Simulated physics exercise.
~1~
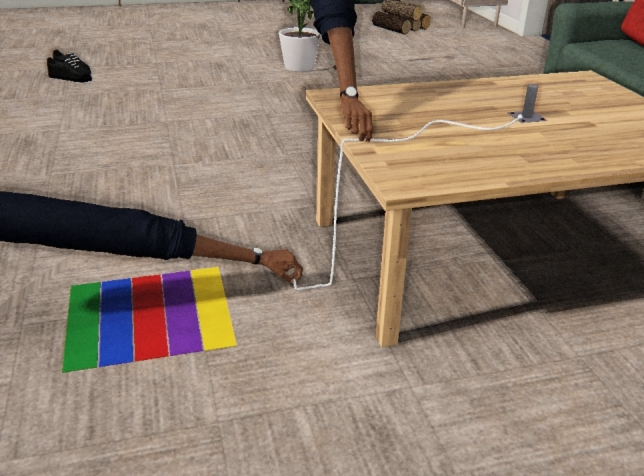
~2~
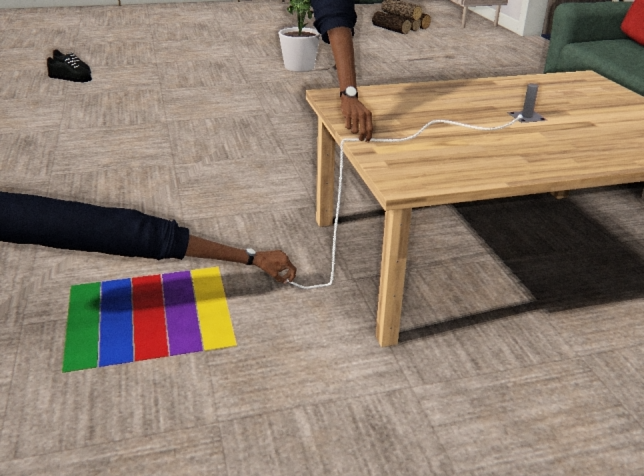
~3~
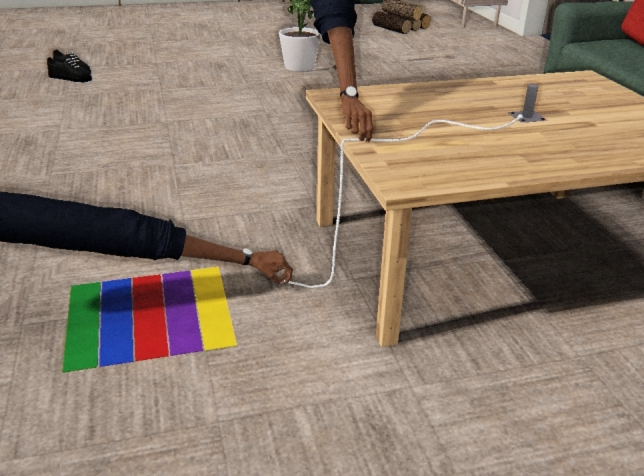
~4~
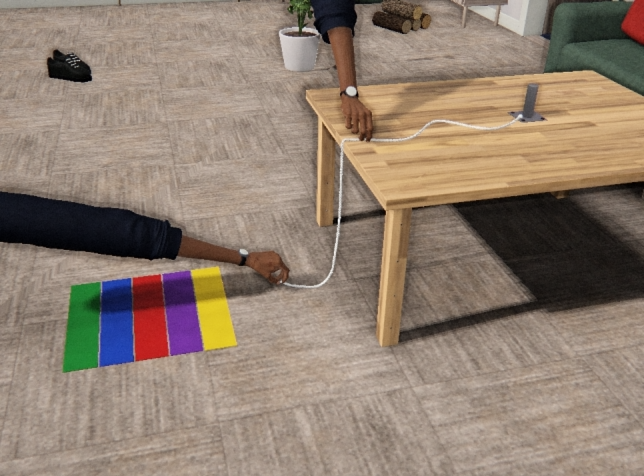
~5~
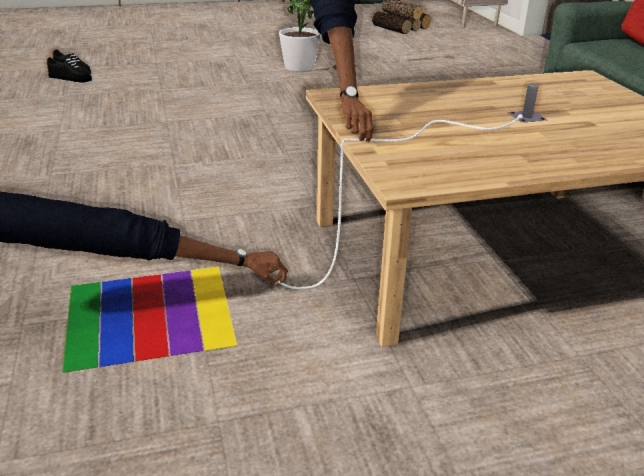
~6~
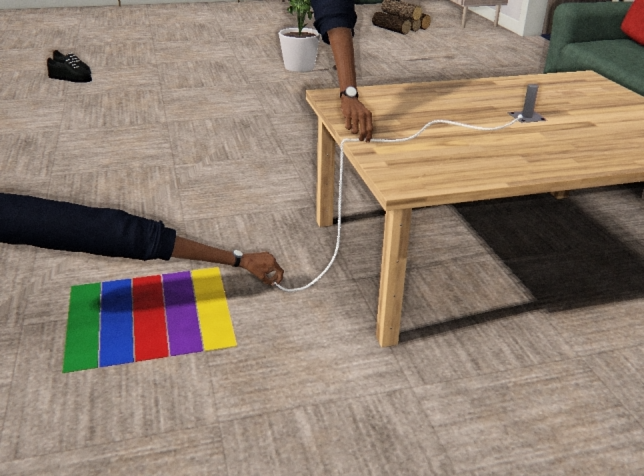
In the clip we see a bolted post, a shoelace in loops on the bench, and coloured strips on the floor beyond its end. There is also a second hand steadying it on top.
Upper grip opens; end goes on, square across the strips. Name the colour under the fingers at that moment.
Red.
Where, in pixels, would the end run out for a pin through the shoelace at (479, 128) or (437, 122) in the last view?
Around (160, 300), then around (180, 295).
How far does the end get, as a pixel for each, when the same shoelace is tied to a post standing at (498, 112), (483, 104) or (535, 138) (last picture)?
Try by try: (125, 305), (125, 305) and (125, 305).
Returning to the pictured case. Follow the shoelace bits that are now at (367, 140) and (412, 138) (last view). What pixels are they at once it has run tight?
First near (335, 150), second near (378, 136).
Soon after, end near (207, 292); over yellow.
Then, end near (172, 297); over purple.
At full stretch, end near (151, 299); over red. Over red.
